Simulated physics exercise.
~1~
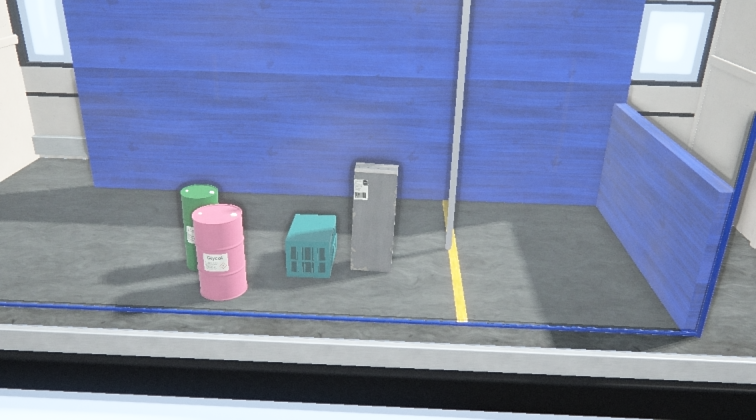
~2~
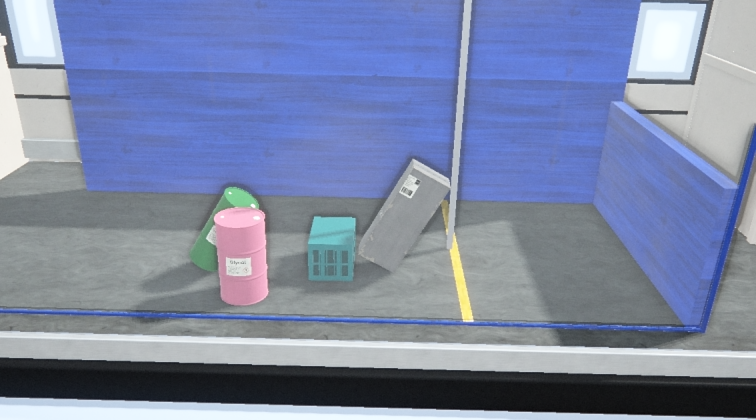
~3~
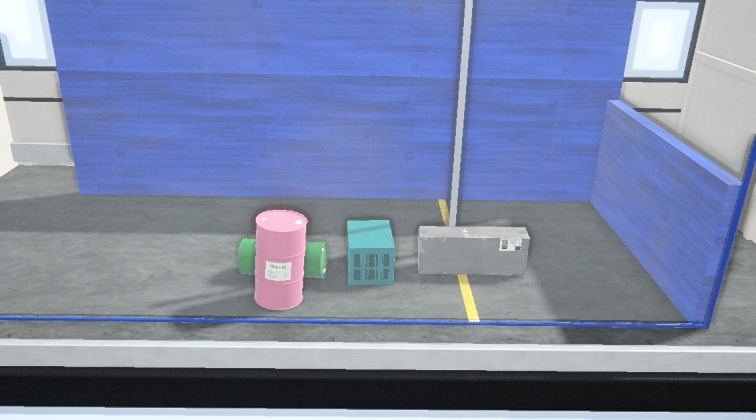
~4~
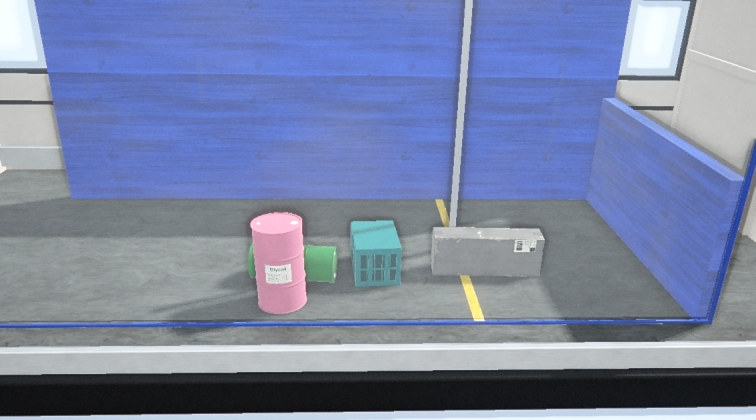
Grey box and green drum tipping onto their sides as pink drum and teal crate slide right, box ending across yellow line.
